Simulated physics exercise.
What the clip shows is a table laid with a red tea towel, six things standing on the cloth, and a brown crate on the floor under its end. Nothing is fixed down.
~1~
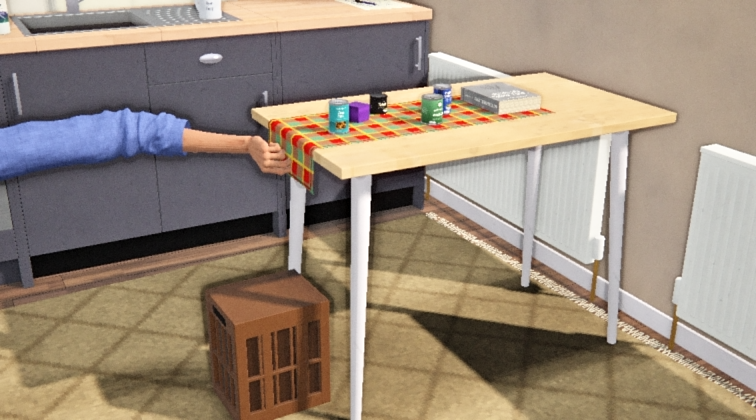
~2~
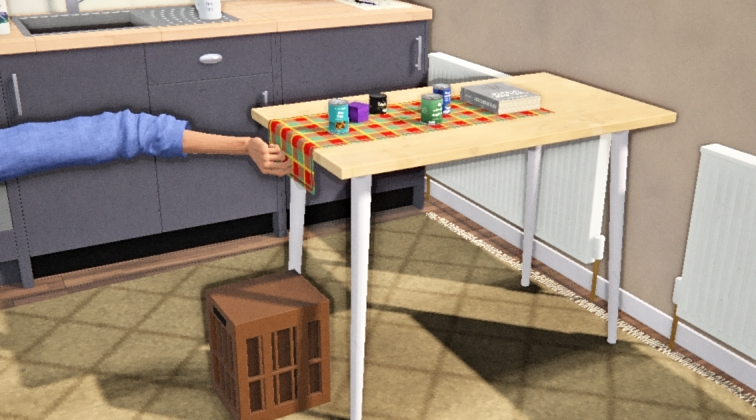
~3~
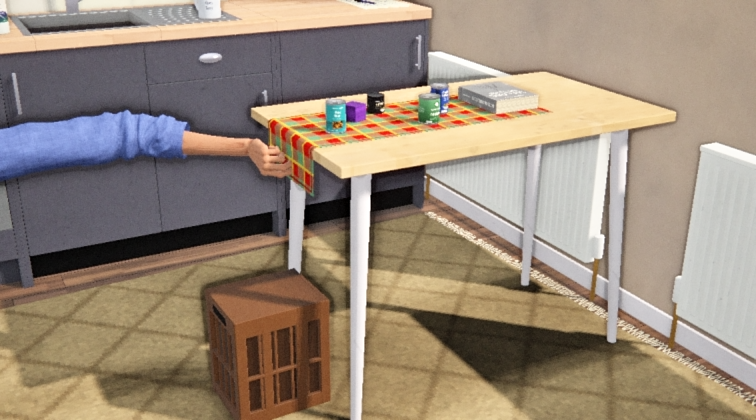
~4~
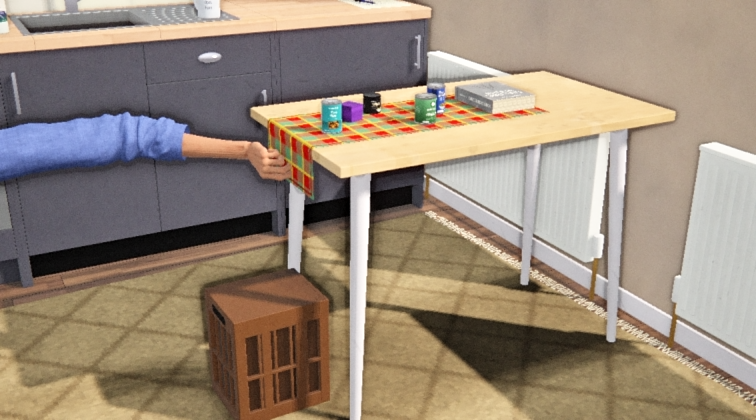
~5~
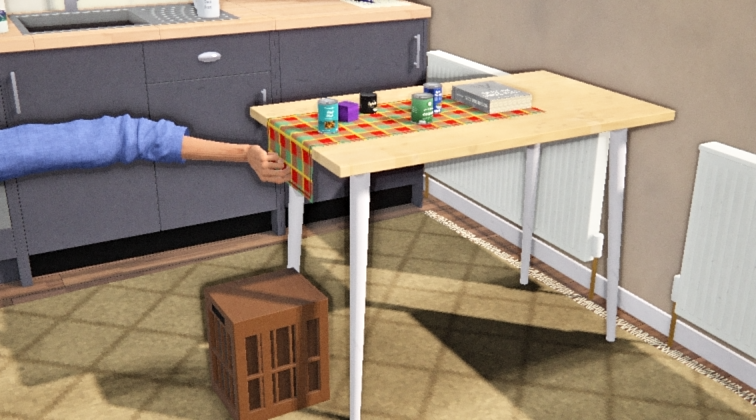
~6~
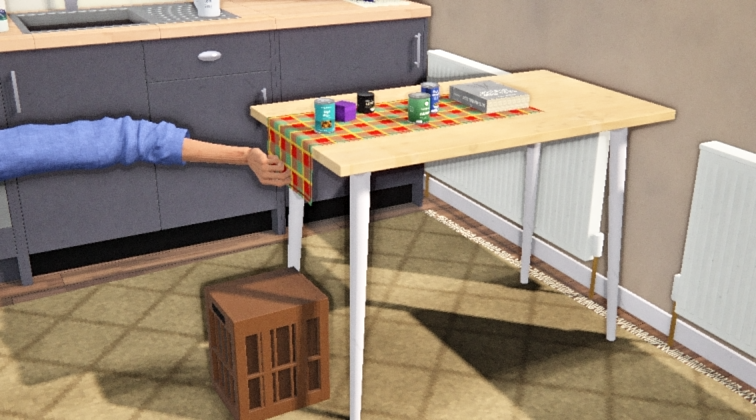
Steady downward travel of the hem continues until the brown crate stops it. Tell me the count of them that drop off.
My guess is it ends up with three missing from the top.
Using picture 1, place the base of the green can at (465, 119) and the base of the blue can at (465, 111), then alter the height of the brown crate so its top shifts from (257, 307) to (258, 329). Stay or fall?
Outcome for the green can: It stays. Outcome for the blue can: It stays.
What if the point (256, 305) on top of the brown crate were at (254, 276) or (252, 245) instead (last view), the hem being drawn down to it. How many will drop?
We'd get 2 in the first case and 1 in the second.
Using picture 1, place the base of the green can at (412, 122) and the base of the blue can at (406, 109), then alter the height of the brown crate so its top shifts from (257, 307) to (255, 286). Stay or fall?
The green can? Safe. The blue can? Safe.
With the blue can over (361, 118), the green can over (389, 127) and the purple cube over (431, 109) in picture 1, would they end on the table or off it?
Outcome: Blue can is gone, green can is gone, purple cube is still in place.
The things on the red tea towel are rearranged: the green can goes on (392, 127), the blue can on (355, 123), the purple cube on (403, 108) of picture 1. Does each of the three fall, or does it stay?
I reckon the green can takes a fall, the blue can takes a fall and the purple cube hangs on.
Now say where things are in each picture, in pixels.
Hem (314, 194); turquoise can (339, 101); purple cube (357, 104); black pot (379, 95); green can (432, 96); blue can (442, 86); top of the crate (257, 307), in the first frame.
Hem (314, 195); turquoise can (338, 101), in the second frame.
Hem (314, 197); purple cube (354, 104), in the third frame.
Hem (314, 200); black pot (372, 94); top of the crate (256, 306), in the fourth frame.
Hem (312, 203); green can (422, 95), in the fifth frame.
Hem (311, 206); turquoise can (324, 100); purple cube (343, 103); black pot (366, 94); green can (419, 95); blue can (430, 84), in the sixth frame.
Soon after, hem near (290, 217); all still up.
Then, hem near (290, 248); turquoise can gone.
Further on, hem on the crate; turquoise can, purple cube and black pot gone.
At rest, hem on the crate; turquoise can, purple cube and black pot gone. It carries off three.
